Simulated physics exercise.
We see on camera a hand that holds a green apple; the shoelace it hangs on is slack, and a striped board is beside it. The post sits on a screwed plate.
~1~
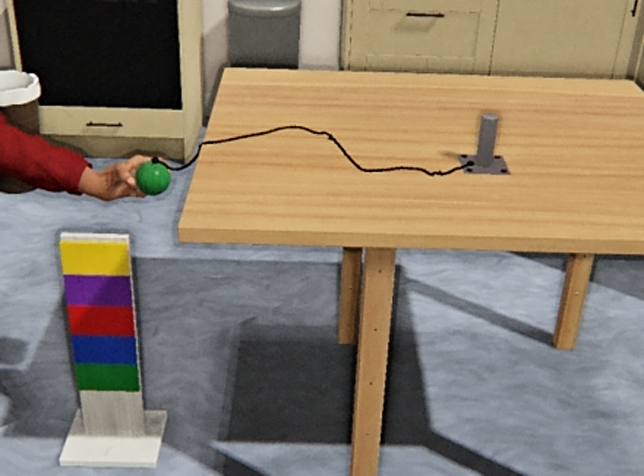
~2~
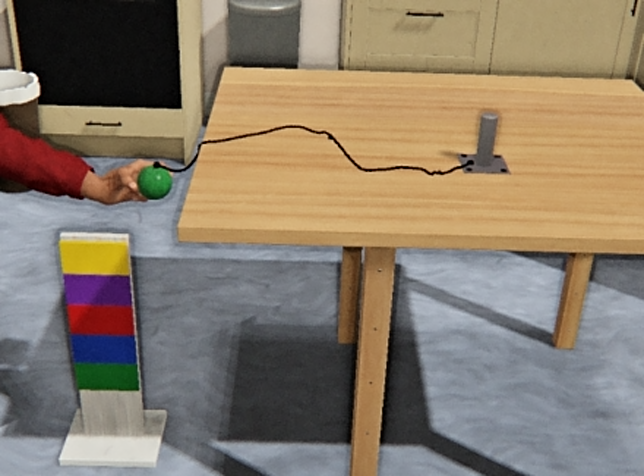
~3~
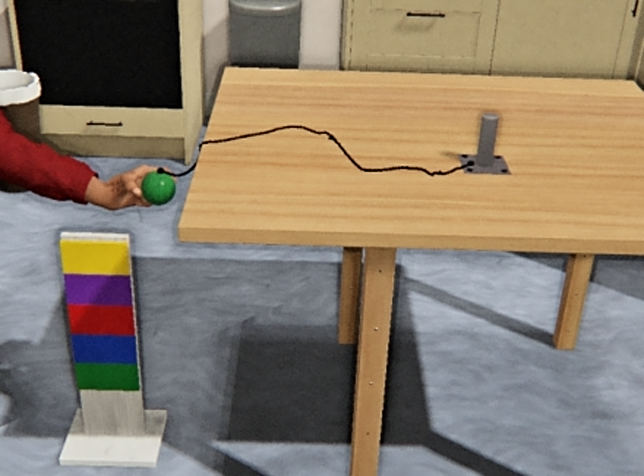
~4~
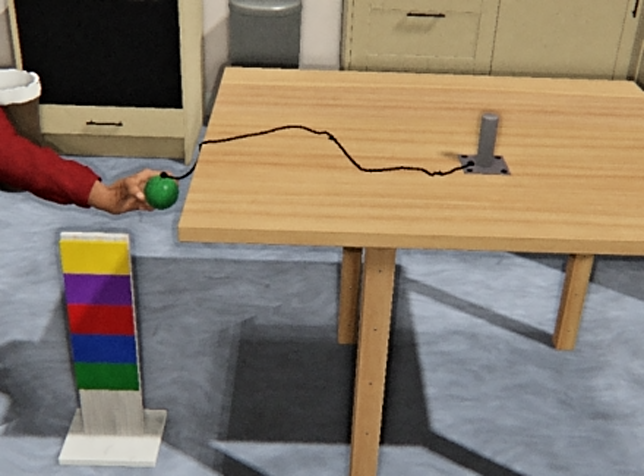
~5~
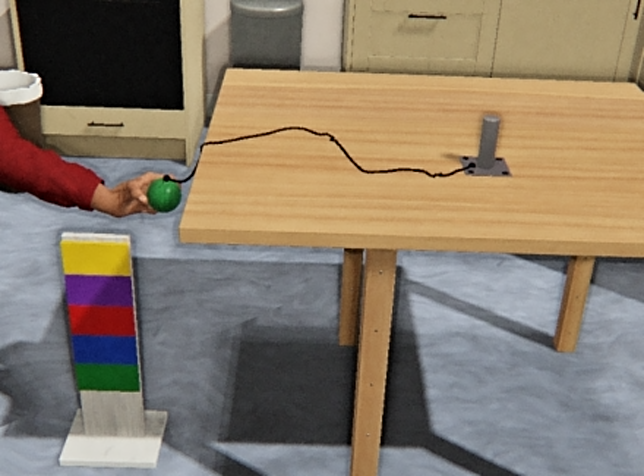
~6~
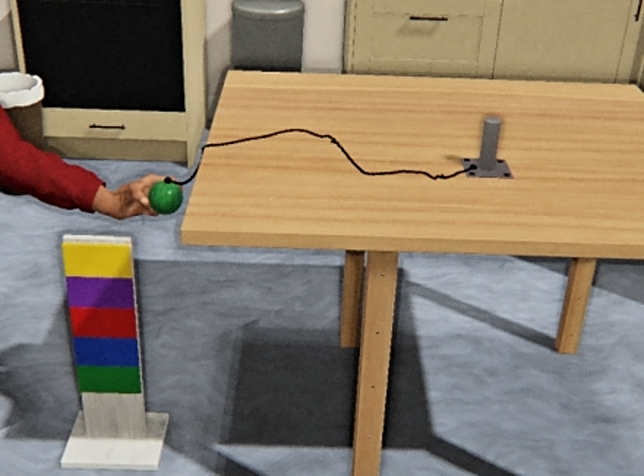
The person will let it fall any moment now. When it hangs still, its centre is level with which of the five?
With red.
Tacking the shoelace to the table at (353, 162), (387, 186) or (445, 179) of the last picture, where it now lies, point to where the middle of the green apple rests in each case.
(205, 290), (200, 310) and (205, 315).
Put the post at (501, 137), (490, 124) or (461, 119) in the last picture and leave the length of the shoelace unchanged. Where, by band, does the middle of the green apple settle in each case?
One after the other, purple; purple; red.
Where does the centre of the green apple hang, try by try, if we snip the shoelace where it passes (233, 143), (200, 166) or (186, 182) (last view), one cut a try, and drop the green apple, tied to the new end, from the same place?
First try near (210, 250), second near (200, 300), third near (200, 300).
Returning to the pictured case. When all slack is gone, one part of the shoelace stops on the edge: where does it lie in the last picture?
You'll find it close to (309, 132).
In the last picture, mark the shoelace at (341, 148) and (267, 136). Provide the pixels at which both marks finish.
Around (262, 156), then around (203, 207).
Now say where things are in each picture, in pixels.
The first frame shows green apple (153, 178); yellow (95, 260); purple (98, 291); red (101, 322); blue (104, 351); green (107, 379).
The second frame shows green apple (154, 183); shoelace through (442, 174) (380, 170) (340, 146) (294, 127) (225, 140).
The third frame shows green apple (158, 188).
The fourth frame shows green apple (161, 192); shoelace through (443, 175) (380, 170) (340, 147) (295, 127) (226, 140).
The fifth frame shows green apple (164, 195).
The sixth frame shows green apple (166, 197); shoelace through (445, 178) (383, 174) (343, 150) (298, 130) (228, 144).
Early on, apple near (178, 321); level with red.
Midway, apple near (232, 330); level with red.
Near the end, apple near (197, 330); level with red.
Finally, apple near (205, 331); level with red. Its centre hangs level with the red band.
